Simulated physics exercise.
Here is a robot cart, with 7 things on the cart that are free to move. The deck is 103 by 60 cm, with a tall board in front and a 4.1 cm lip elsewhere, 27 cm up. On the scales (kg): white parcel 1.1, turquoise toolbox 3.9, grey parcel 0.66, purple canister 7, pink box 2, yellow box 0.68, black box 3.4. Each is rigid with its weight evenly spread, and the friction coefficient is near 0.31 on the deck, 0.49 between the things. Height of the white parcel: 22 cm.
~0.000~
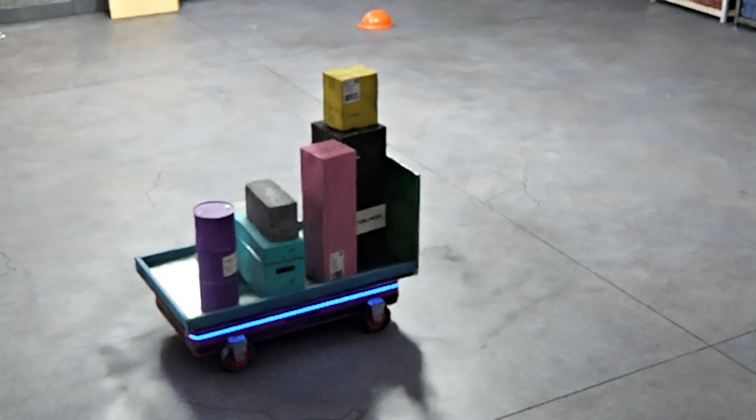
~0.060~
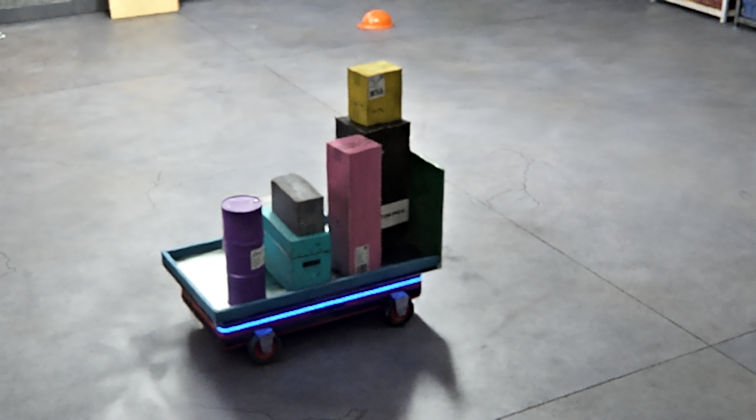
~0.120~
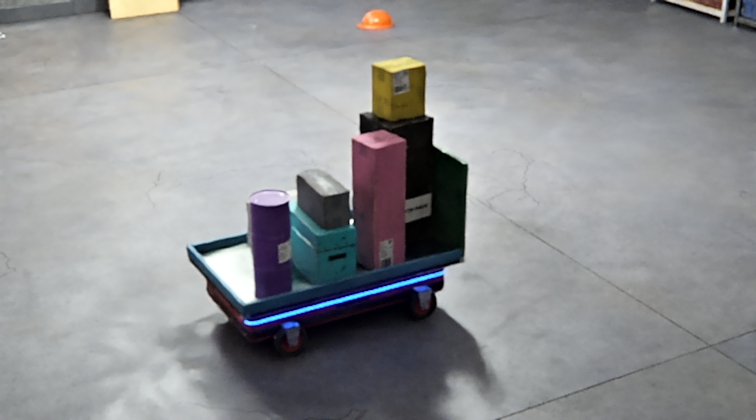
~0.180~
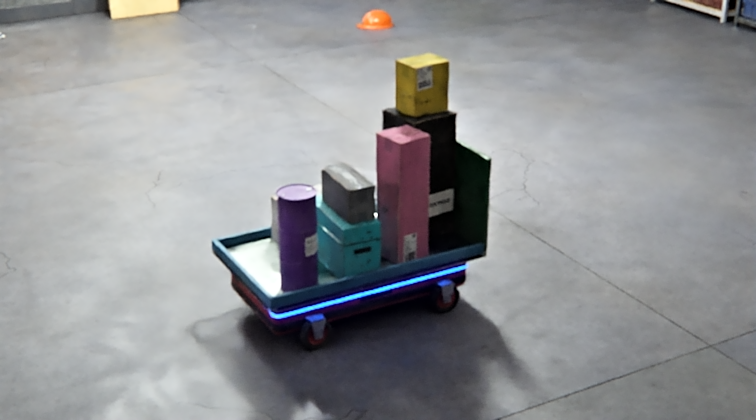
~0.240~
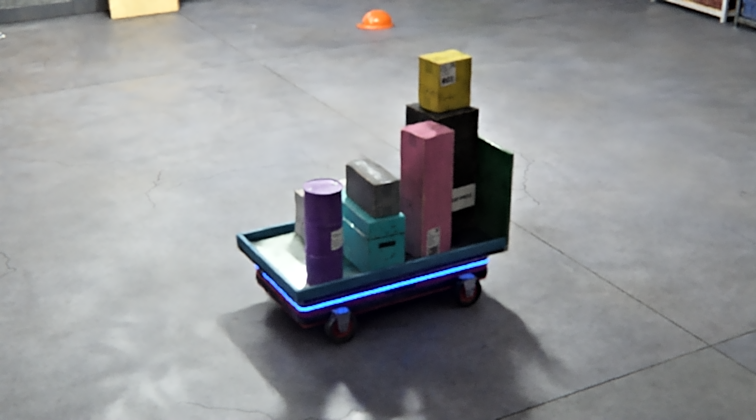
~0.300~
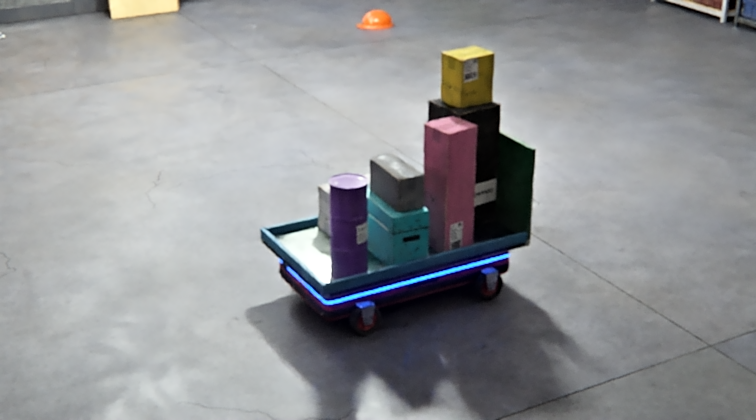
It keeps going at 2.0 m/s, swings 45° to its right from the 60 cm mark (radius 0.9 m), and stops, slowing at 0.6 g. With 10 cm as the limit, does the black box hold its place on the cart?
The black box ends elsewhere.
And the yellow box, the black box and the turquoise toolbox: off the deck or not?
The yellow box ends off the deck; the black box ends off the deck; the turquoise toolbox ends on the cart.
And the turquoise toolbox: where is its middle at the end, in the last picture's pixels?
Near (745, 246).
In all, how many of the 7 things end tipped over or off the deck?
That comes to 3.
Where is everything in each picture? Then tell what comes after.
Cart 0 cm along; black box (349, 187), in the first picture.
Cart 12 cm along; grey parcel (297, 204); purple canister (244, 252), in the second picture.
Cart 24 cm along; pink box (379, 202); yellow box (399, 89), in the third picture.
Cart 36 cm along; turquoise toolbox (344, 236), in the fourth picture.
Cart 48 cm along; grey parcel (372, 188); purple canister (324, 234), in the fifth picture.
Cart 60 cm along; pink box (449, 186), in the sixth picture.
After 0.50 s, cart 100 cm along, turned 16°; black box 4° off upright near (541, 150); yellow box moved 19 cm; pink box moved 12 cm.
After 0.80 s, cart 160 cm along, turned 45°; yellow box and black box now off the deck; pink box 41° off upright; grey parcel moved 16 cm.
After 1.10 s, cart 194 cm along, turned 45°; pink box 73° off upright; grey parcel moved 20 cm; turquoise toolbox moved 14 cm.
After 1.30 s, cart 195 cm along, turned 45°, stopped; pink box on its side; grey parcel moved 32 cm; turquoise toolbox moved 27 cm.
In the end (2.5 s), off the deck, yellow box and black box; toppled on the cart, pink box; not toppled but over 10 cm from the start, turquoise toolbox, grey parcel and purple canister; the last one under 10 cm from the start.
